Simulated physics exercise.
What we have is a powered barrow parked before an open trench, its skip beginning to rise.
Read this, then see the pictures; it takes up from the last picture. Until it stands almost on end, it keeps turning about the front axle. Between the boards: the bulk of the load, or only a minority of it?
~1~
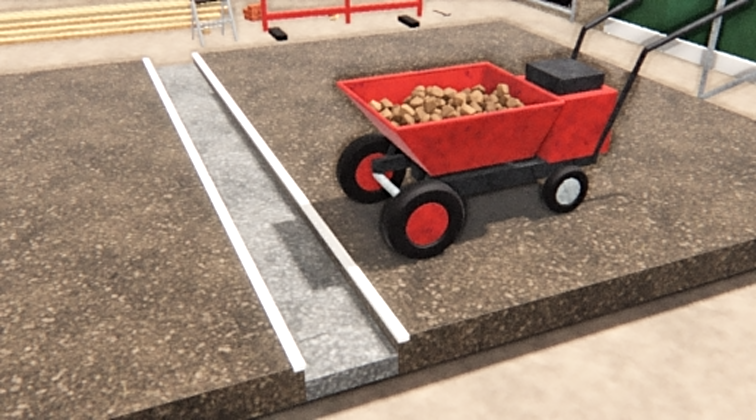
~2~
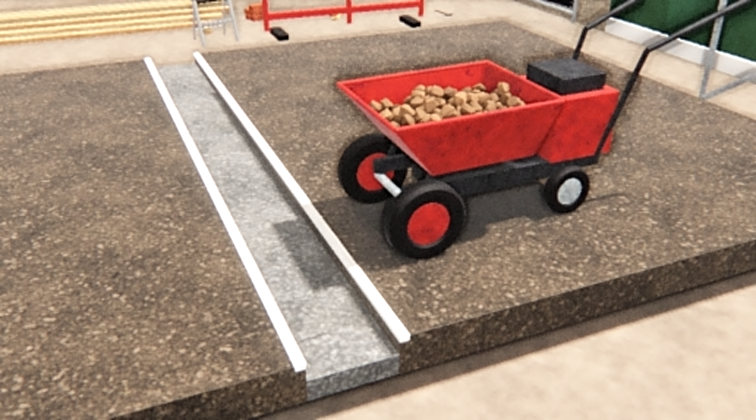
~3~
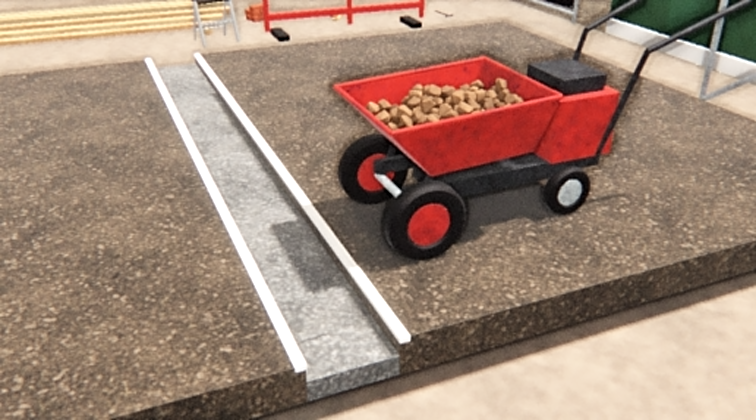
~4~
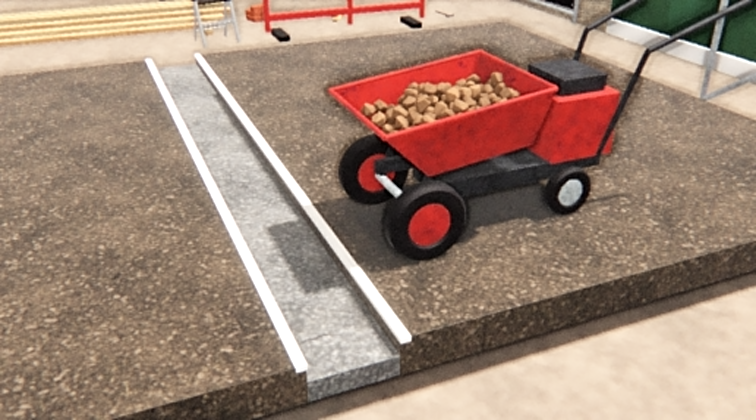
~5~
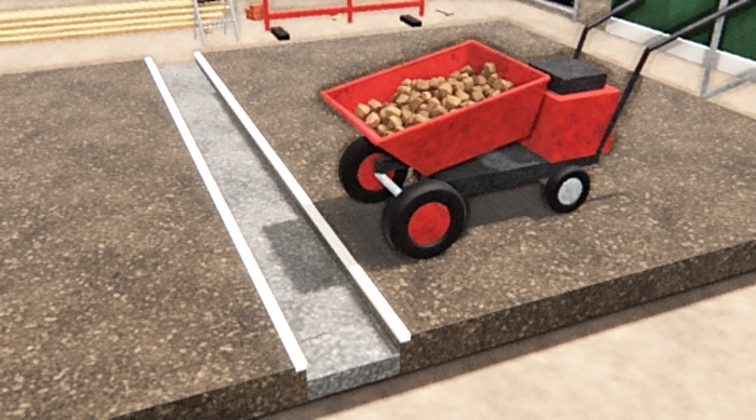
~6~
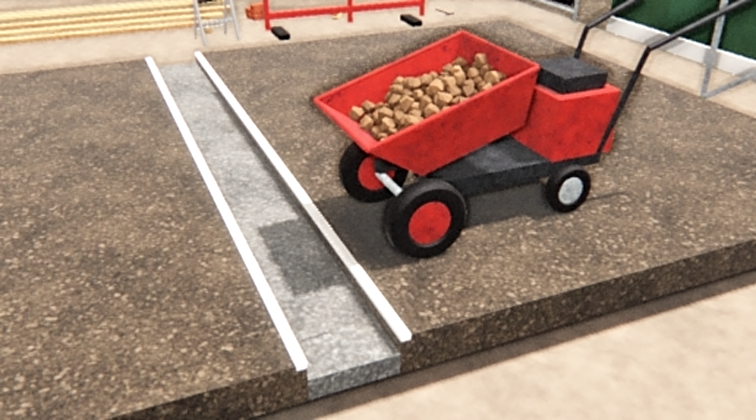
The bulk of it.
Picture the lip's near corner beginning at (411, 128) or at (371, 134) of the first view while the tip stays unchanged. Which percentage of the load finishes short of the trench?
Position 1: Near 0 %; position 2: Near 0 %.
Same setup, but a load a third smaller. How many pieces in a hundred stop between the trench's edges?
80 in a hundred, roughly.
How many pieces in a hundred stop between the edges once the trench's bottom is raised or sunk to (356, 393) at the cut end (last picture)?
It works out to some 80 percent.
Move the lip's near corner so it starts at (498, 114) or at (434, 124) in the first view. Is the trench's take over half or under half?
Place one, the lesser portion; place two, the greater portion.
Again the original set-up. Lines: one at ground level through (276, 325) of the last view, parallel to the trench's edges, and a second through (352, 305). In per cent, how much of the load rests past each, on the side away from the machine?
Close to 20 % and 90 %, in that order.
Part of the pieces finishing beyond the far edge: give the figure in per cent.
I'd say around 30 per cent of the load.
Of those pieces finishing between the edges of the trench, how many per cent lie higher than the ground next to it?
I'd put it near 40 per cent.
Soon, skip tipped steeply; all in the skip.
A while on, skip tipped right over; most in the skip; a small part in or heaped over the trench; a stray few falling.
Towards the end, skip tipped right over; about a quarter in the skip; about half in or heaped over the trench; about a quarter beyond it.
Finally, skip tipped right over; a stray few in the skip; about two thirds in or heaped over the trench; about a quarter beyond it.
